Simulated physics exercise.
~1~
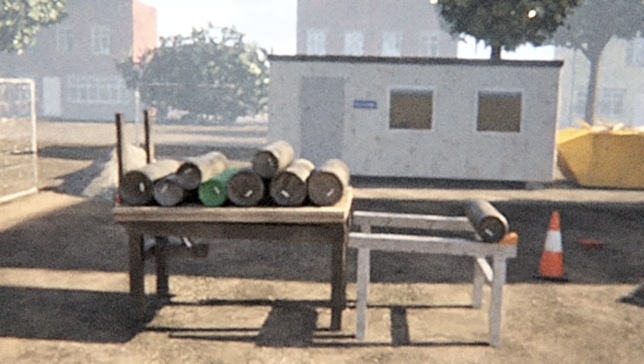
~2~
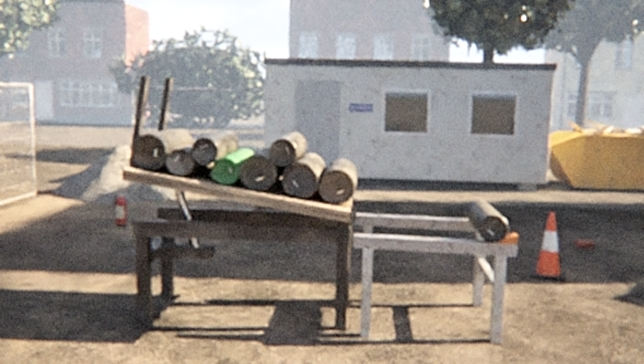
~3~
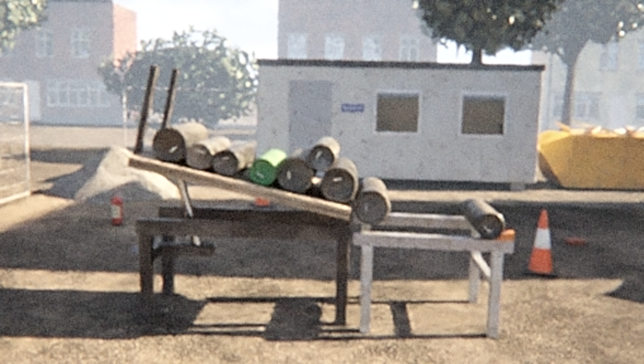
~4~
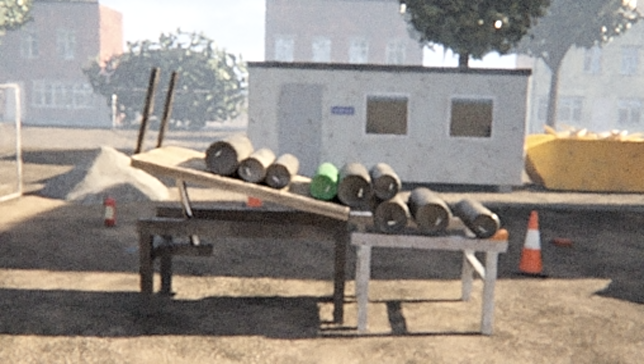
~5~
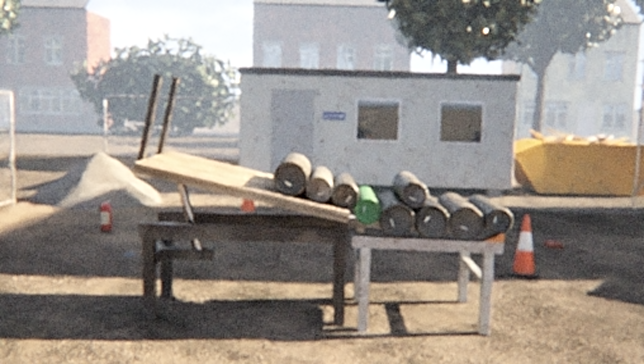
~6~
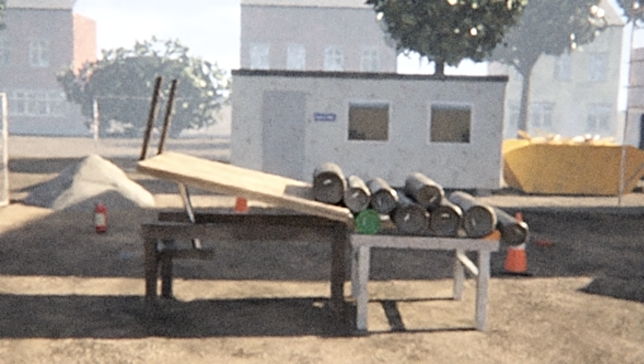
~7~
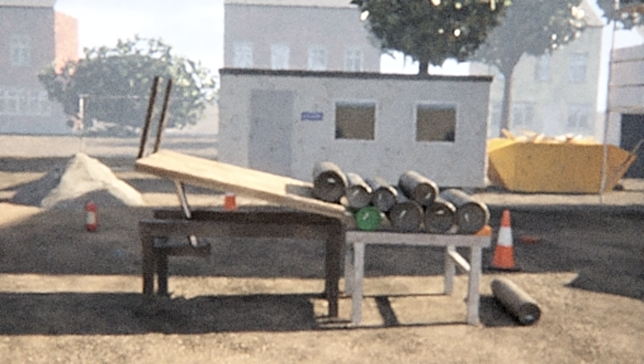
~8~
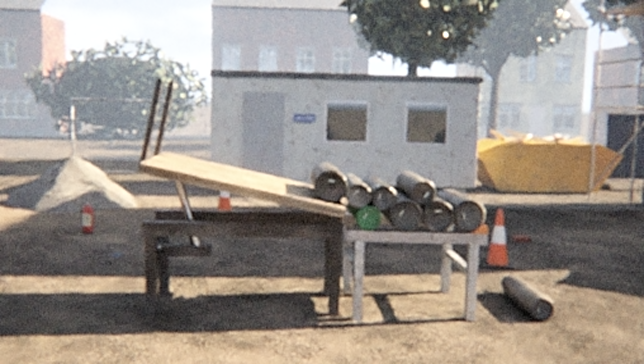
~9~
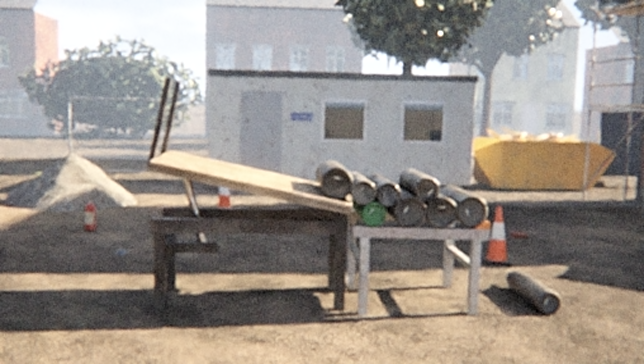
At the start, several dark gas cylinders and a green one lie on a wooden deck beside a low pale rack, which already holds another dark cylinder at its far end. The deck's left side rises, and the cylinders begin rolling right, down the slope. The leading ones cross onto the rack and pack against the one there, while the green one follows and drops in near the deck's lower edge. As the rest pile up behind and on top, one cylinder tips off the rack's right end and lands on the ground. Finally, the deck stays tilted and empty of all but the last cylinder at its lower edge, with green resting on the rack.
